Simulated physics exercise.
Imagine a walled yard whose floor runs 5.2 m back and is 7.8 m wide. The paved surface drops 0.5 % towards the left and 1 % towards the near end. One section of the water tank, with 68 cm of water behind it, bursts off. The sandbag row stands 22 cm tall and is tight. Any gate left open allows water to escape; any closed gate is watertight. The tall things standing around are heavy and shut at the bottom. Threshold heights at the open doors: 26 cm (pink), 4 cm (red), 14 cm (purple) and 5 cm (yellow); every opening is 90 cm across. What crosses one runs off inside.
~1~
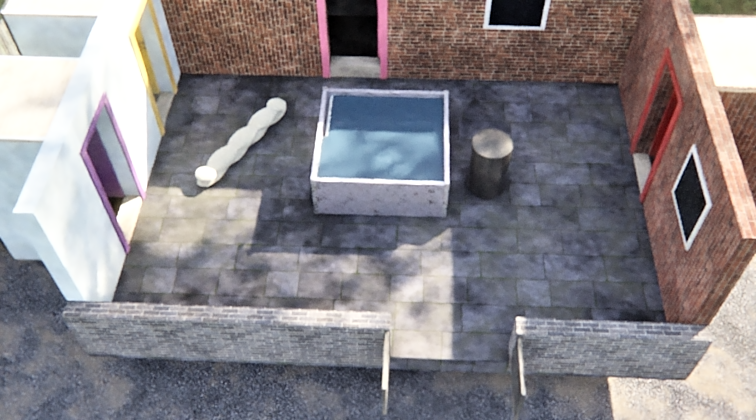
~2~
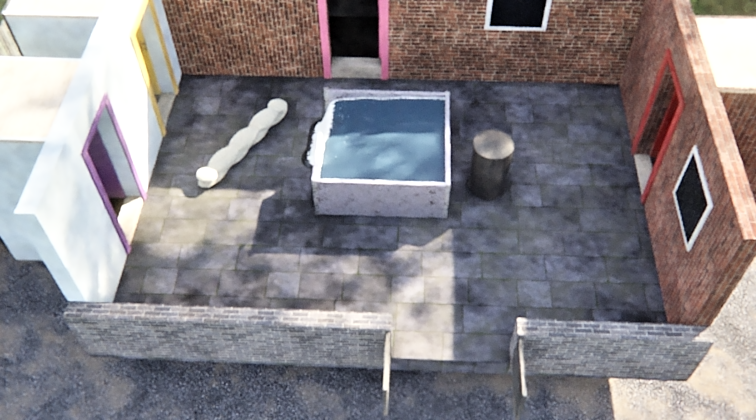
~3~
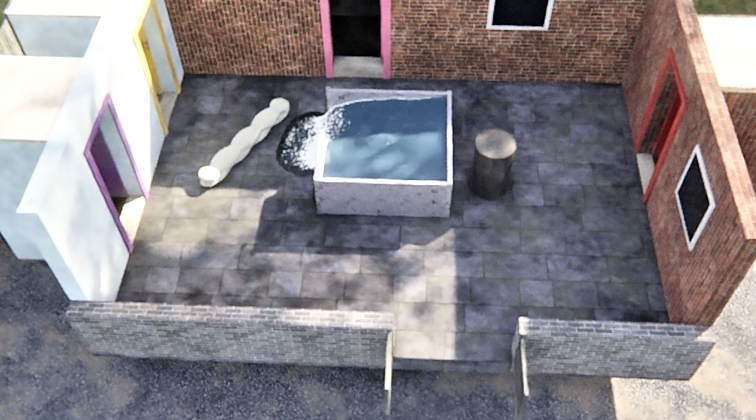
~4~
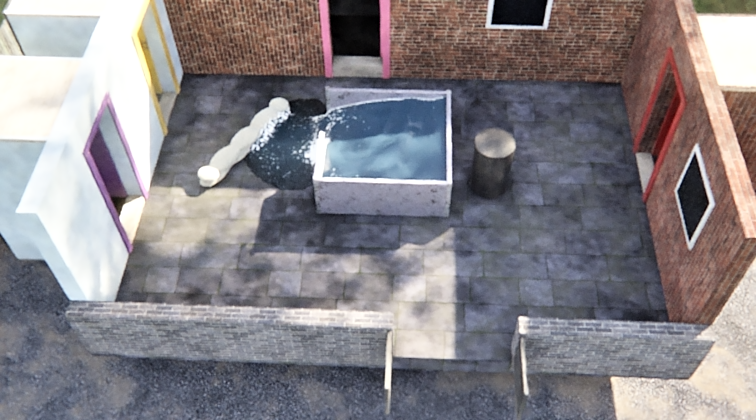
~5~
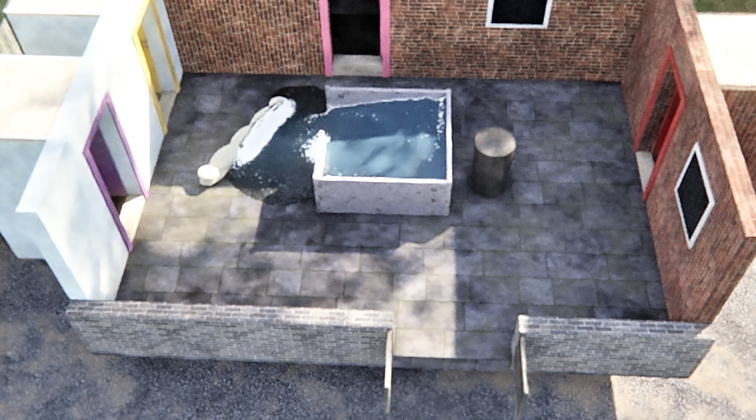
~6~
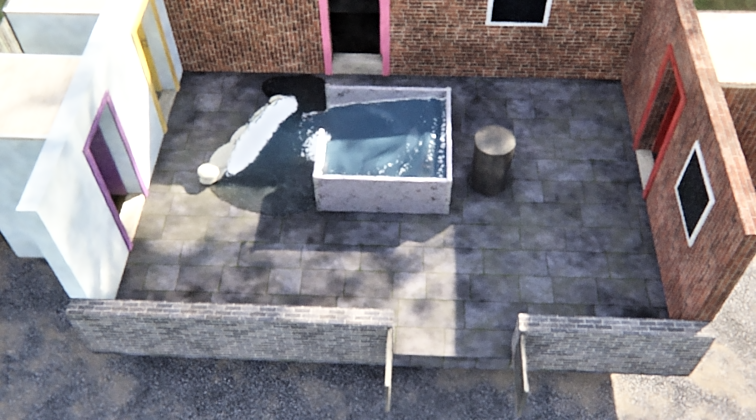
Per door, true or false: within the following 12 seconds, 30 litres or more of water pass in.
Pink door: False. Red door: False. Purple door: False. Yellow door: True.
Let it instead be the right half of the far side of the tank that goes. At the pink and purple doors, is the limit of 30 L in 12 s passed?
Measured against that limit, pink comes out short of it and purple comes out short of it.
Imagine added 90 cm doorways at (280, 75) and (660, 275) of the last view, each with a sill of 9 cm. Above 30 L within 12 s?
Taking them in order, the first gets enough and the second too little.
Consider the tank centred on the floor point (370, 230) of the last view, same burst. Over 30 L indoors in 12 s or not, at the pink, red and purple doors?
Checking the limit: Pink is within it, red is within it and purple is beyond it.
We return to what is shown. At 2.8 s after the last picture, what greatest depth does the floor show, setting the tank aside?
Max depth: About 28 centimetres.
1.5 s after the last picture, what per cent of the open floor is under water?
Close to 35 in a hundred.
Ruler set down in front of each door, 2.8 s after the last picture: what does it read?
Door by door, in cm: Pink reads 7, red reads 0, purple reads 7, yellow reads 13.
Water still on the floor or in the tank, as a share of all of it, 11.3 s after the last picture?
Some 90 in a hundred.
Then, 0.7 s after the last picture water covers 20 % of the floor and is deepest (44 cm) near (272, 132); pink door not reached, red door not reached, purple door not reached, yellow door not reached.
Then, 1.5 s after the last picture water covers 35 % of the floor and is deepest (36 cm) near (272, 132); pink door 6 cm at the sill, 0 L in, red door not reached, purple door 11 cm at the sill, 0 L in, yellow door 14 cm at the sill, 13 L in.
Then, 2.8 s after the last picture water covers 45 % of the floor and is deepest (28 cm) near (272, 132); pink door 7 cm at the sill, 0 L in, red door not reached, purple door 7 cm at the sill, 0 L in, yellow door 13 cm at the sill, 71 L in.
Then, 6.3 s after the last picture water covers 85 % of the floor and is deepest (16 cm) near (223, 331); pink door 5 cm at the sill, 0 L in, red door 2 cm at the sill, 0 L in, purple door 13 cm at the sill, 3 L in, yellow door 7 cm at the sill, 112 L in.
Then, 11.3 s after the last picture water covers 95 % of the floor and is deepest (12 cm) near (538, 343); pink door 3 cm at the sill, 0 L in, red door 6 cm at the sill, 7 L in, purple door 9 cm at the sill, 3 L in, yellow door 6 cm at the sill, 124 L in.
